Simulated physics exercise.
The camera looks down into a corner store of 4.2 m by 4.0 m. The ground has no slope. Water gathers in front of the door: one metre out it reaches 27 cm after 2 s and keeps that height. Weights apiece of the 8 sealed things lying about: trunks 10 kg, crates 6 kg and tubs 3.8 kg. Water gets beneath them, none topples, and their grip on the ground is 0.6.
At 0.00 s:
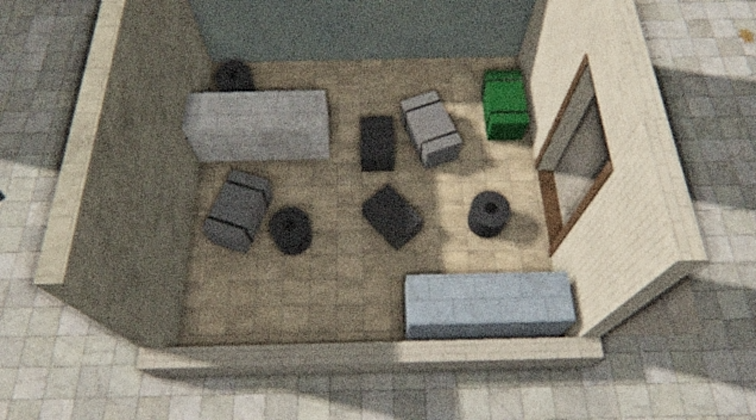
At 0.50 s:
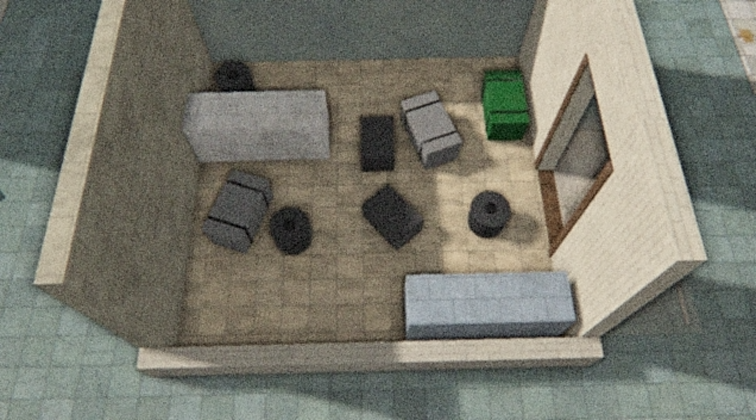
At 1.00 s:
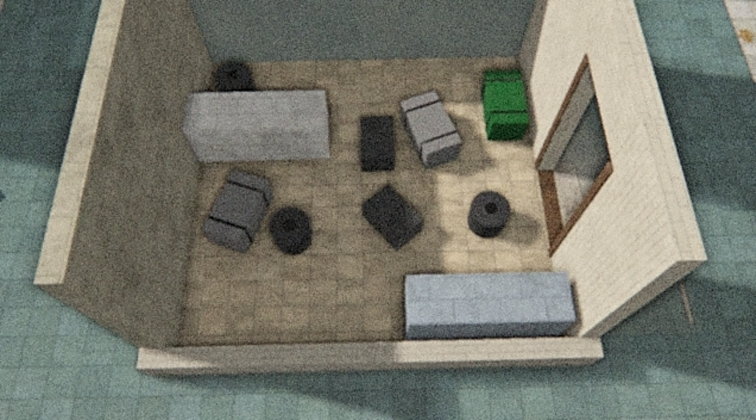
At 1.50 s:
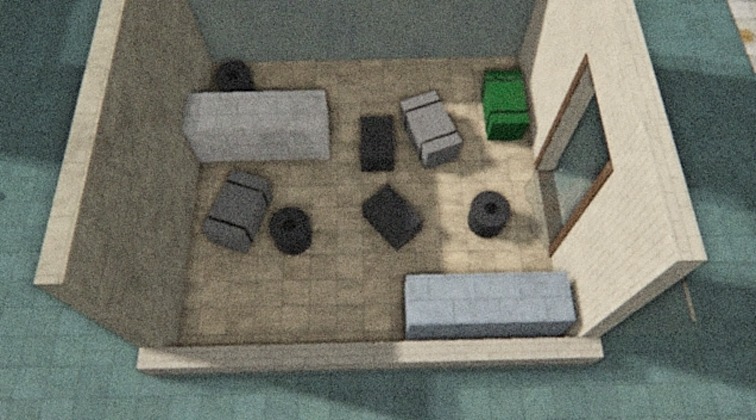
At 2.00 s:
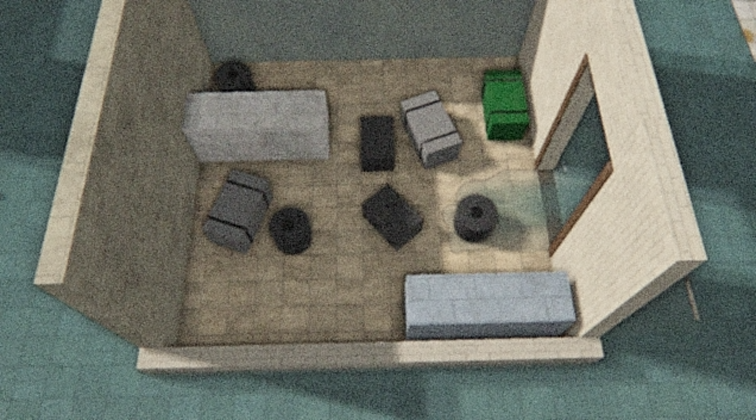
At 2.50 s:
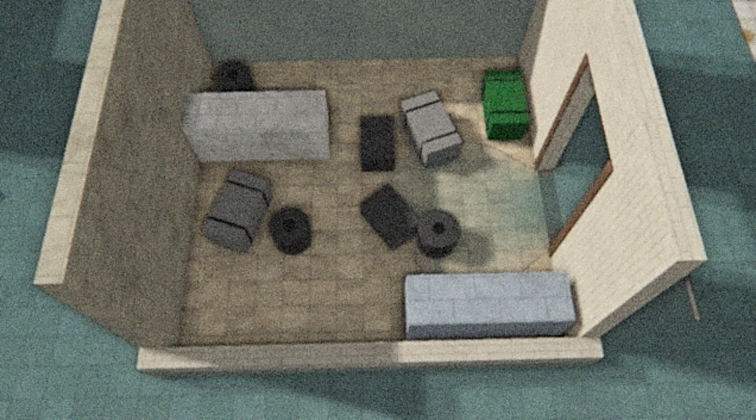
A small roofless corner store with pale walls and a tan tiled floor is seen from above by a still camera. A long grey block sits at the back left, a pale blue one at the front right, with grey and black crates, dark round tubs and a green trunk between. Greenish water spreads around the outside walls, then enters through the right-hand doorway, and the nearest tub slides left toward a black crate.
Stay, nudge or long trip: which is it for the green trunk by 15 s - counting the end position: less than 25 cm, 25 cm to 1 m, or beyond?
Green trunk slides a little.
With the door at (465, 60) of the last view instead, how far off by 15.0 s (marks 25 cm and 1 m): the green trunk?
Then the green trunk travels far.
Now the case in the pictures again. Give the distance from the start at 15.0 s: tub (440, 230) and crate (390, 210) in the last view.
In that order: 200 cm, 80 cm.
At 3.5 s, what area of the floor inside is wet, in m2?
Some 8.5 m2.
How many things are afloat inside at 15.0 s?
8 of them.
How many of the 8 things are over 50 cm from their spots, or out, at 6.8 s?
By then 4.
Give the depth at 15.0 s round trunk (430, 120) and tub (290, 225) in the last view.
Roughly 16 and 17 cm.
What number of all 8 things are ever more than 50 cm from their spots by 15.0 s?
7 of them.
After 3.5 s the green trunk is near (507, 96), 0.0 m from its start, aground; 2 afloat.
After 6.8 s the green trunk is near (507, 96), 0.0 m from its start, aground; 7 afloat.
After 11.0 s the green trunk is near (491, 113), 0.4 m from its start, afloat; 8 afloat.
After 15.0 s the green trunk is near (463, 90), 0.5 m from its start, afloat; 8 afloat.
